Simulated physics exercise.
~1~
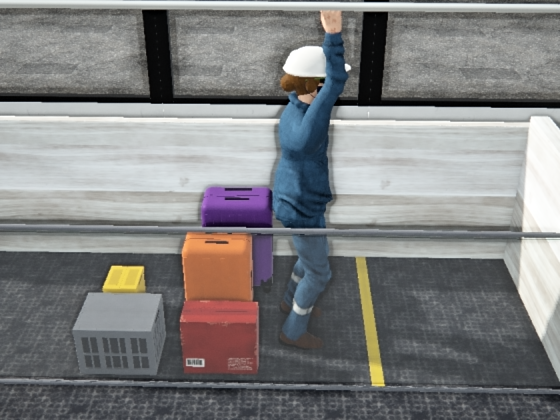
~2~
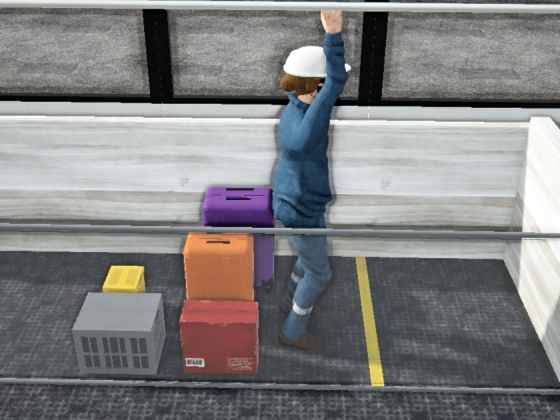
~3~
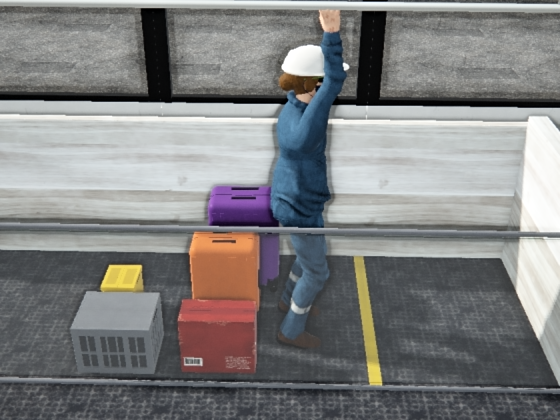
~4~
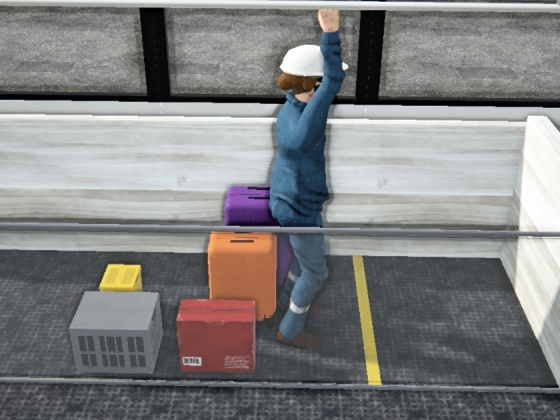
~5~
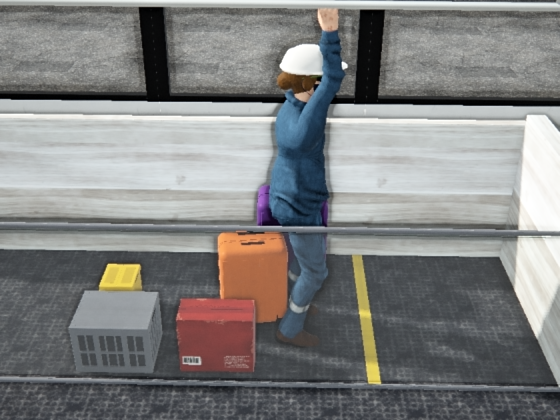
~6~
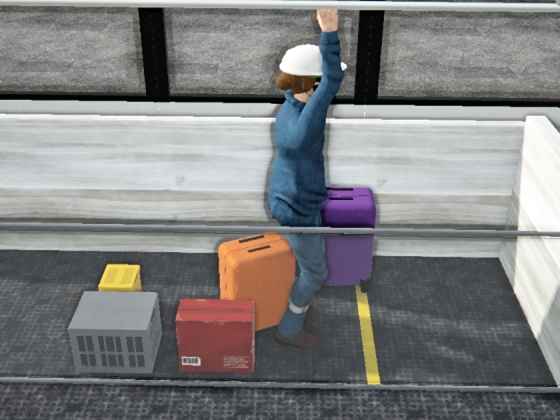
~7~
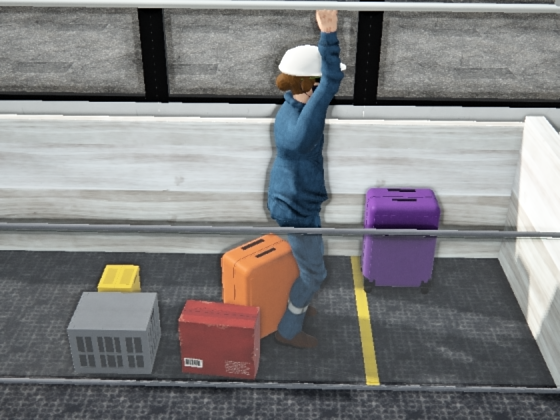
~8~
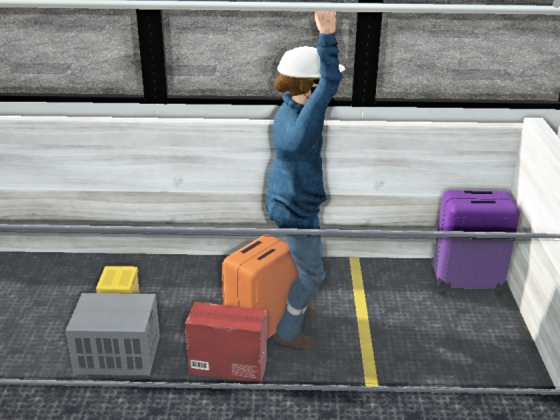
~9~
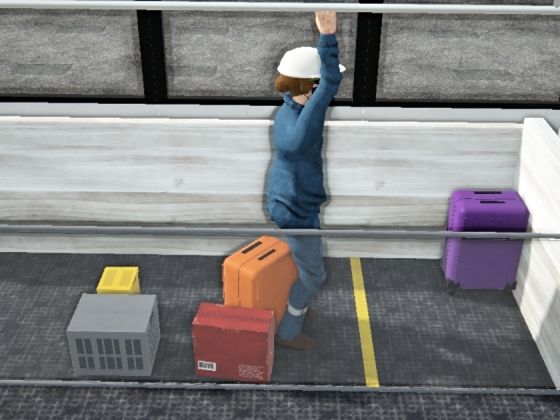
Purple suitcase rolling right behind a standing worker and across a yellow line, orange case and red box shifting but stopping short.
